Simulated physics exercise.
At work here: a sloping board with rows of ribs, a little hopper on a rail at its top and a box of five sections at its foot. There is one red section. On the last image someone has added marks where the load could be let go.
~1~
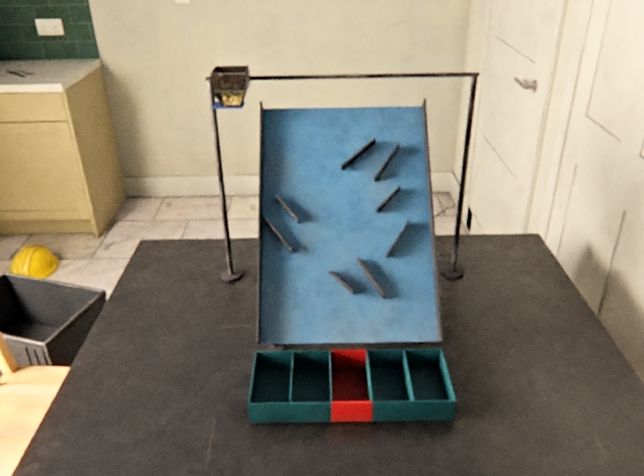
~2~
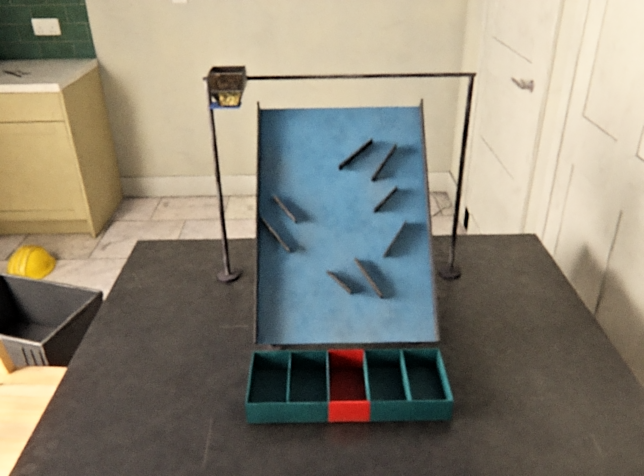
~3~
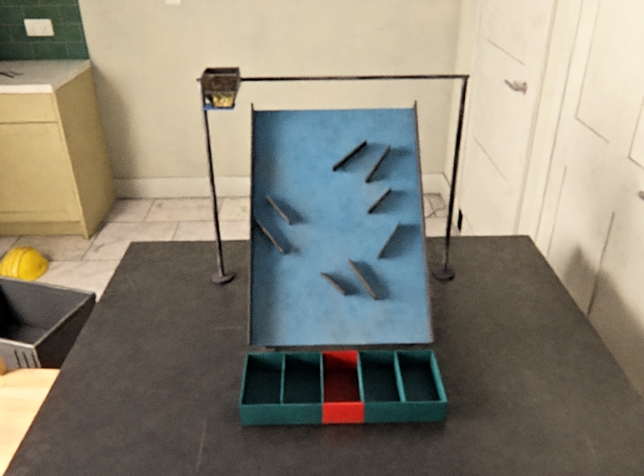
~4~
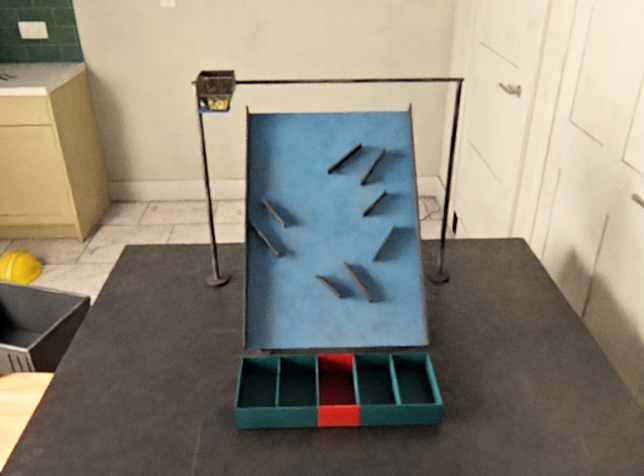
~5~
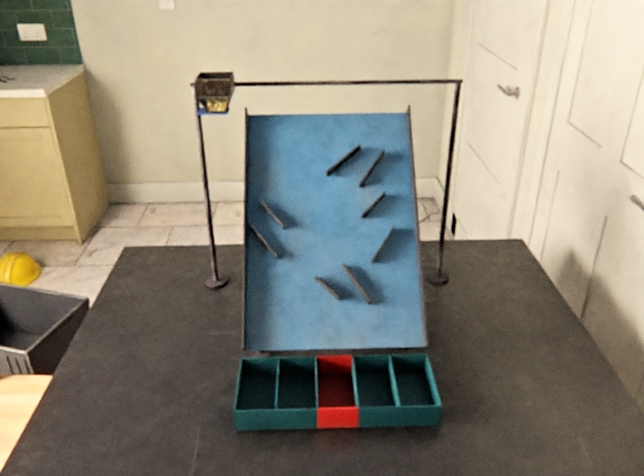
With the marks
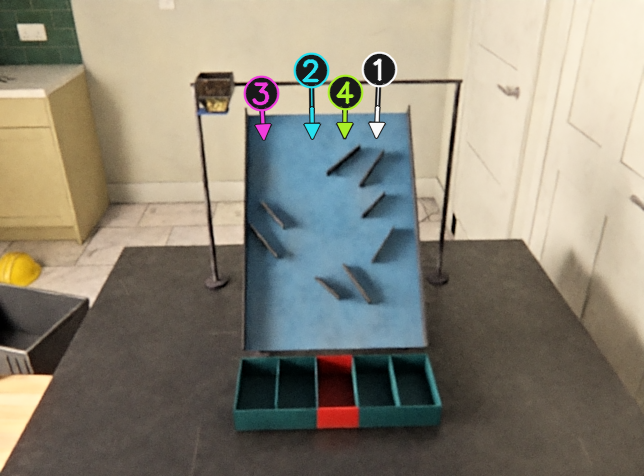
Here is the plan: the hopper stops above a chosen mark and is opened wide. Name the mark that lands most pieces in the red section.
The answer is mark 3.
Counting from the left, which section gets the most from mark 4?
The second from the left.
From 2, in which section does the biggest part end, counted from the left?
The second.
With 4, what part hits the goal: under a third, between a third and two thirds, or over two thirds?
It is under a third.
On the marked copy, mark 1 meets the board at (376, 132); mark 2 meets the board at (312, 133); mark 3 meets the board at (263, 134); mark 4 meets the board at (344, 132).
With 1, none in the red section, nearly all in other sections, a stray few outside the box.
With 2, a small part in the red section, most in other sections, a small part outside the box.
With 3, about half in the red section, about a third in other sections, a stray few held on the board, a small part outside the box.
With 4, a stray few in the red section, most in other sections, a small part outside the box.
